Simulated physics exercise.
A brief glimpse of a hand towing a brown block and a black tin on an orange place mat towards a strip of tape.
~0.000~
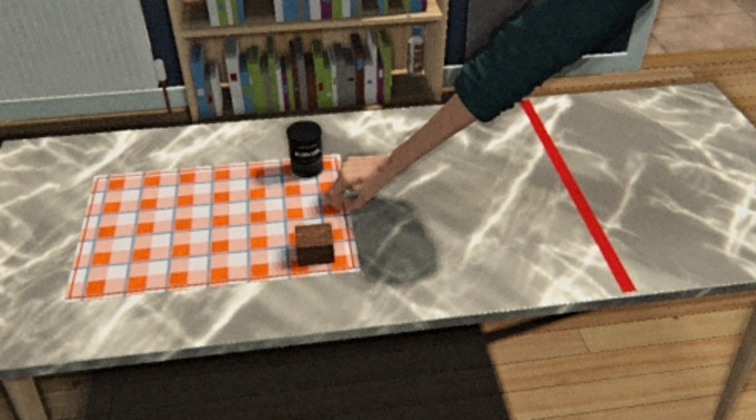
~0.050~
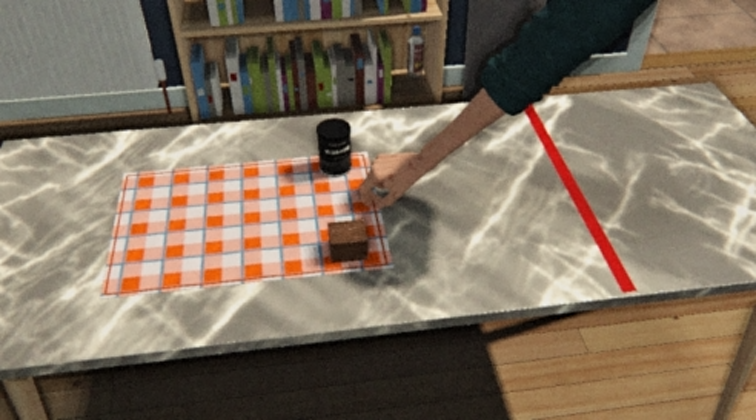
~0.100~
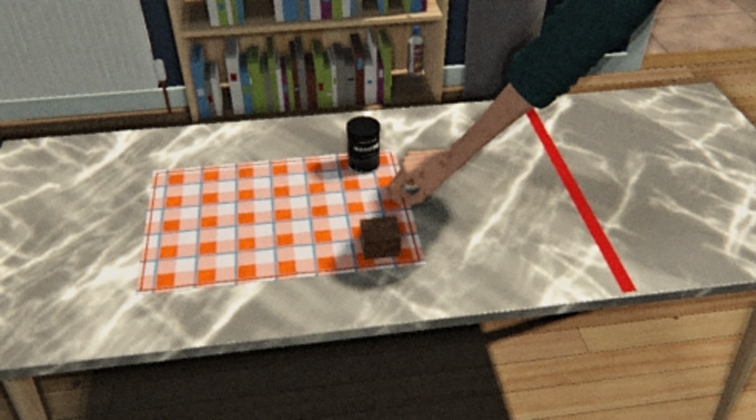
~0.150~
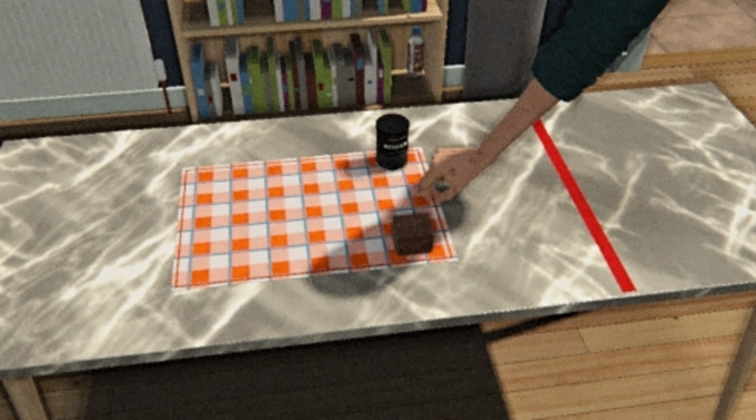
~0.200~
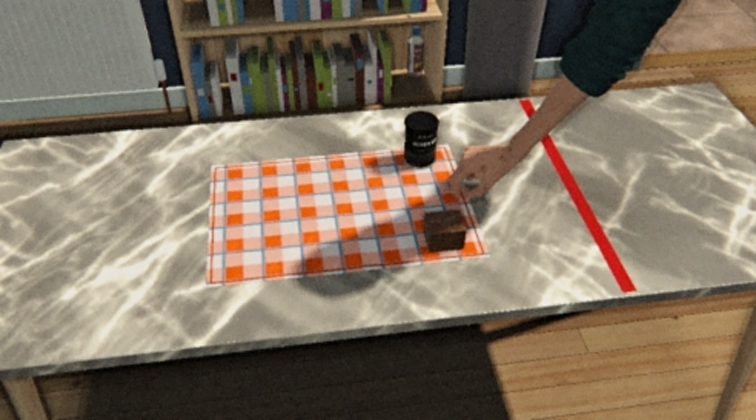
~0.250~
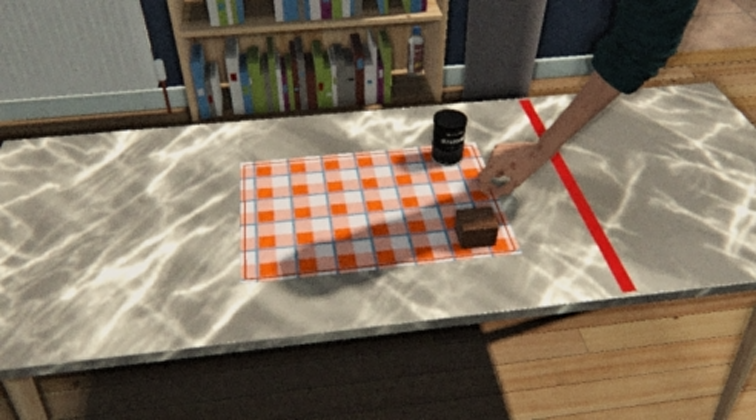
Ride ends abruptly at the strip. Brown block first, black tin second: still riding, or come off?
Brown block - came off; black tin - came off.
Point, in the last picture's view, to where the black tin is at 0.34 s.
Near (499, 133).
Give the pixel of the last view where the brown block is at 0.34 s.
Close to (532, 222).
Around 0.34 s, hem short of the tape; brown block on the cloth near (533, 222); black tin on the cloth near (499, 133).
Around 0.45 s, hem at the tape; brown block ahead of the hem near (592, 216); black tin ahead of the hem near (552, 129).
Finally, hem at the tape; brown block ahead of the hem near (667, 209); black tin ahead of the hem near (619, 124). The brown block shoots off the front and the black tin slides clear of the cloth.
